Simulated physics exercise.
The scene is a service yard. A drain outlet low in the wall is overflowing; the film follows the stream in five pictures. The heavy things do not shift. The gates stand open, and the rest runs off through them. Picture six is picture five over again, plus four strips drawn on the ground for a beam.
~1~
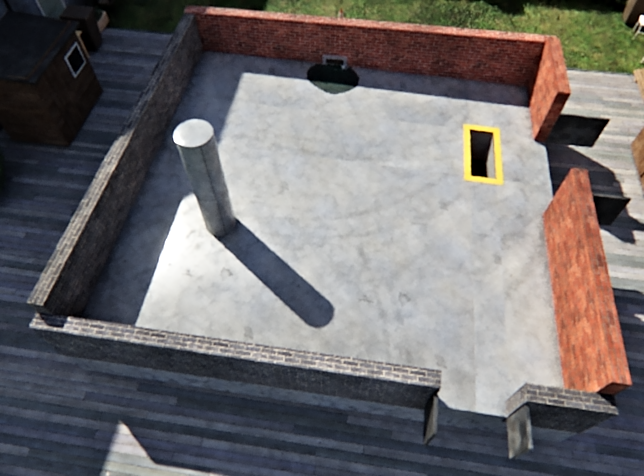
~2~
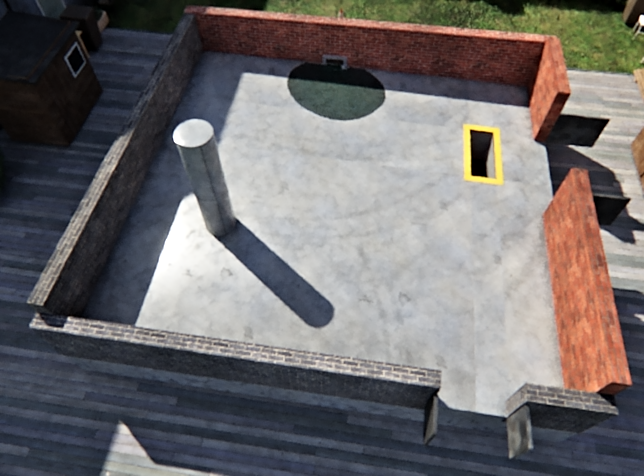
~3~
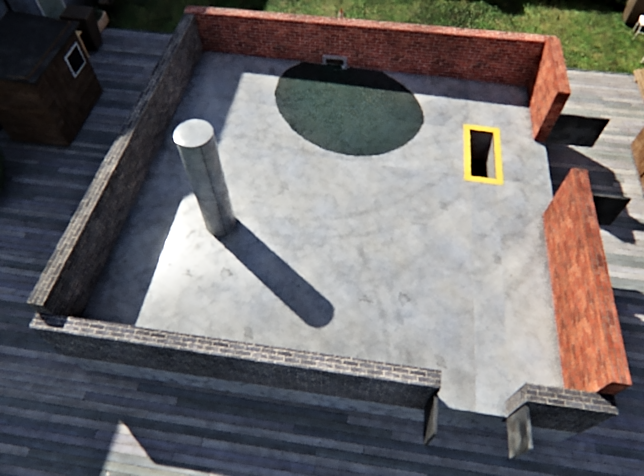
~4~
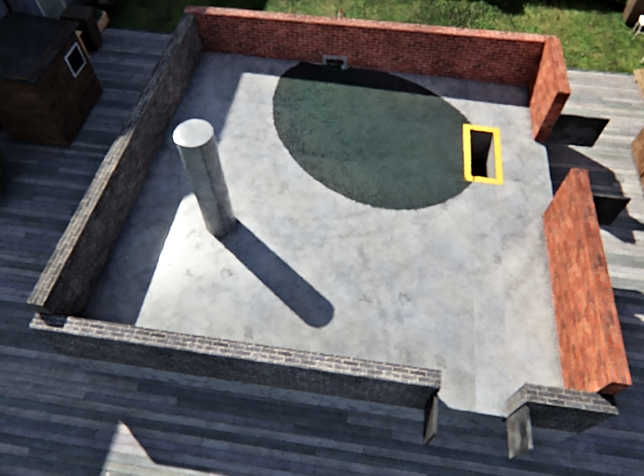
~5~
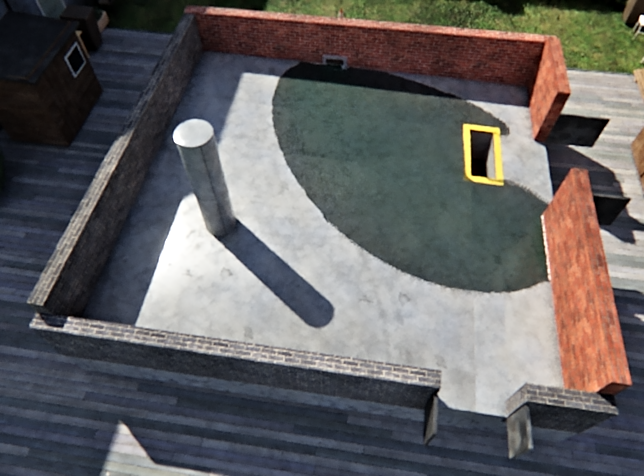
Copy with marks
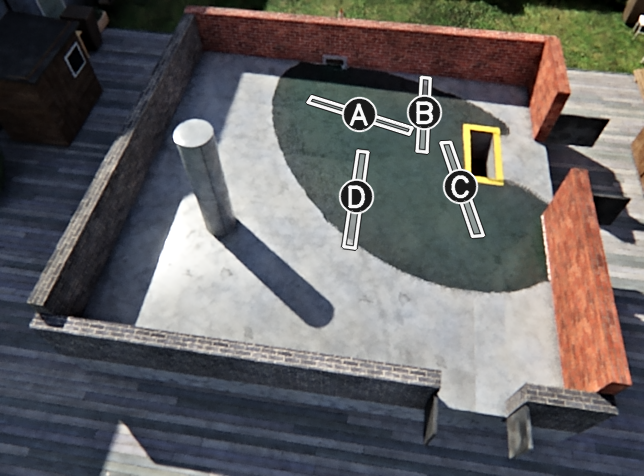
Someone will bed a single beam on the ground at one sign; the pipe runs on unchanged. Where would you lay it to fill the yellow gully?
A is best.
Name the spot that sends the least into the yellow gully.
That is spot B.
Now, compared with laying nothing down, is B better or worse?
Worse.
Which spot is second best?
D.
In white, A from (309, 99) to (410, 131); B from (422, 151) to (425, 77); C from (445, 142) to (477, 235); D from (349, 247) to (362, 151).
Choosing A, about 47 % of the stream goes into the yellow gully, about 48 % out by the gates.
Choosing B, about 3 % of the stream goes into the yellow gully, about 95 % out by the gates.
Choosing C, about 19 % of the stream goes into the yellow gully, about 79 % out by the gates.
Choosing D, about 34 % of the stream goes into the yellow gully, about 63 % out by the gates.
